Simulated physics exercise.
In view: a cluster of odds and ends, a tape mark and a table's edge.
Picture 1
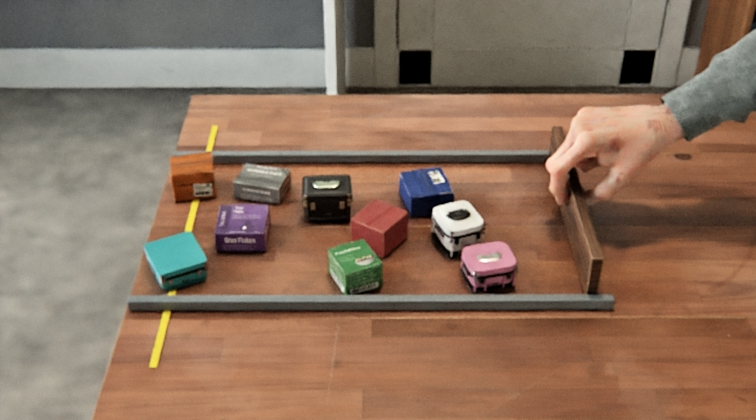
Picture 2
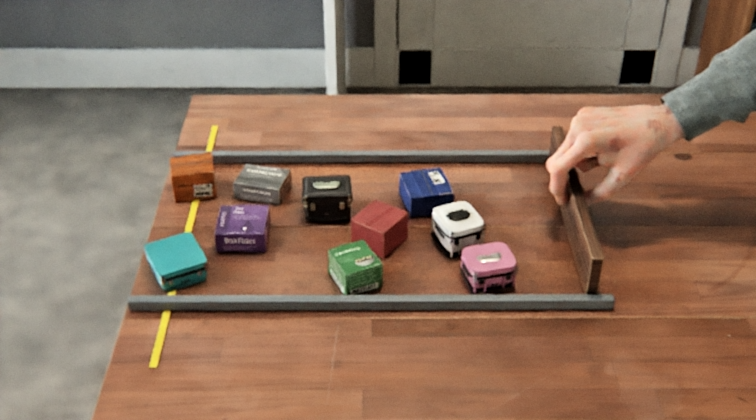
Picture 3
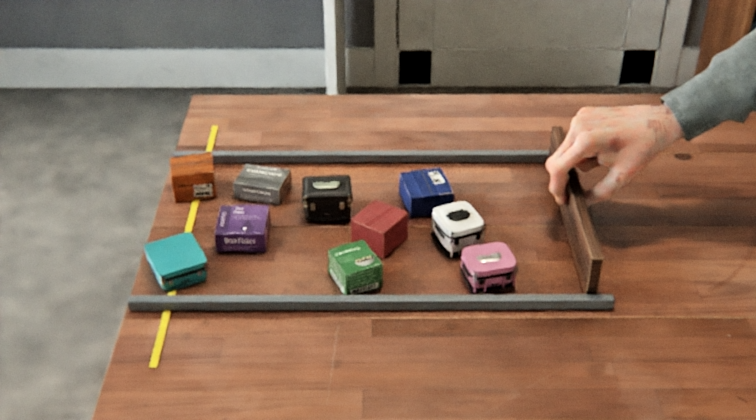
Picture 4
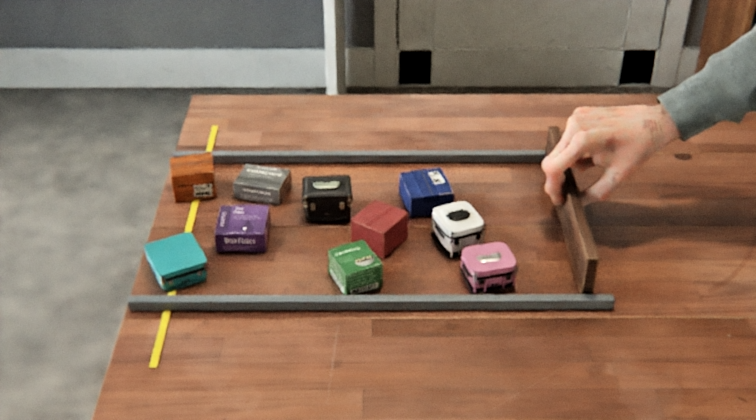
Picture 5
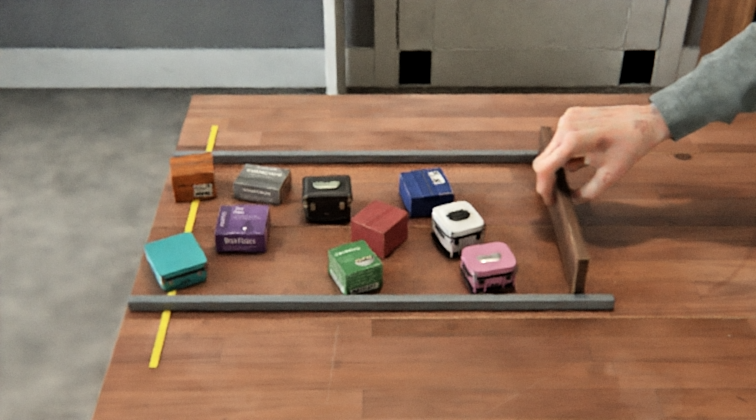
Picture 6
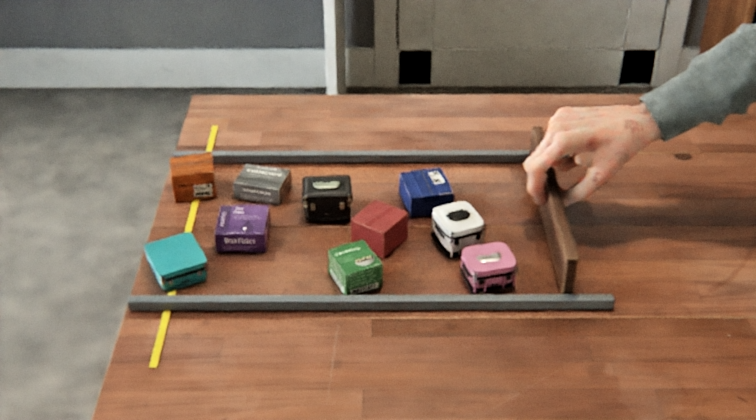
A hand held a dark wooden board upright at the right of a group of small colourful boxes, then slid it slightly left between two grey rails, while the boxes stayed still.
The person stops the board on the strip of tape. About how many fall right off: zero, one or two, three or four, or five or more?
As it turns out, the number that fall off is five or more.
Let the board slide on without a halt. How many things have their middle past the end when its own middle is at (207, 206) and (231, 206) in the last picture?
Past the end: 7 and 3.
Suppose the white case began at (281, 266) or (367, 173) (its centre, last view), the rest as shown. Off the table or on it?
Place by place, it drops off; stays on.
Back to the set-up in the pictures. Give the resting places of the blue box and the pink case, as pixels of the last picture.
About (173, 191), and the other about (152, 266).
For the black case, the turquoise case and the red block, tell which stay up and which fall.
The black case goes over; the turquoise case falls; the red block drops off.
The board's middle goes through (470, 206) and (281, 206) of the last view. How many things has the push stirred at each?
2 and 10.
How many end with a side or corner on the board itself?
The number is 3.
Early on, none off yet; orange box at rest near (193, 177); turquoise case at rest near (177, 262); purple box at rest near (243, 228).
Finally, the number that fall off is five or more; lost, red block, green box, black case, grey box, purple box, turquoise case and orange box.
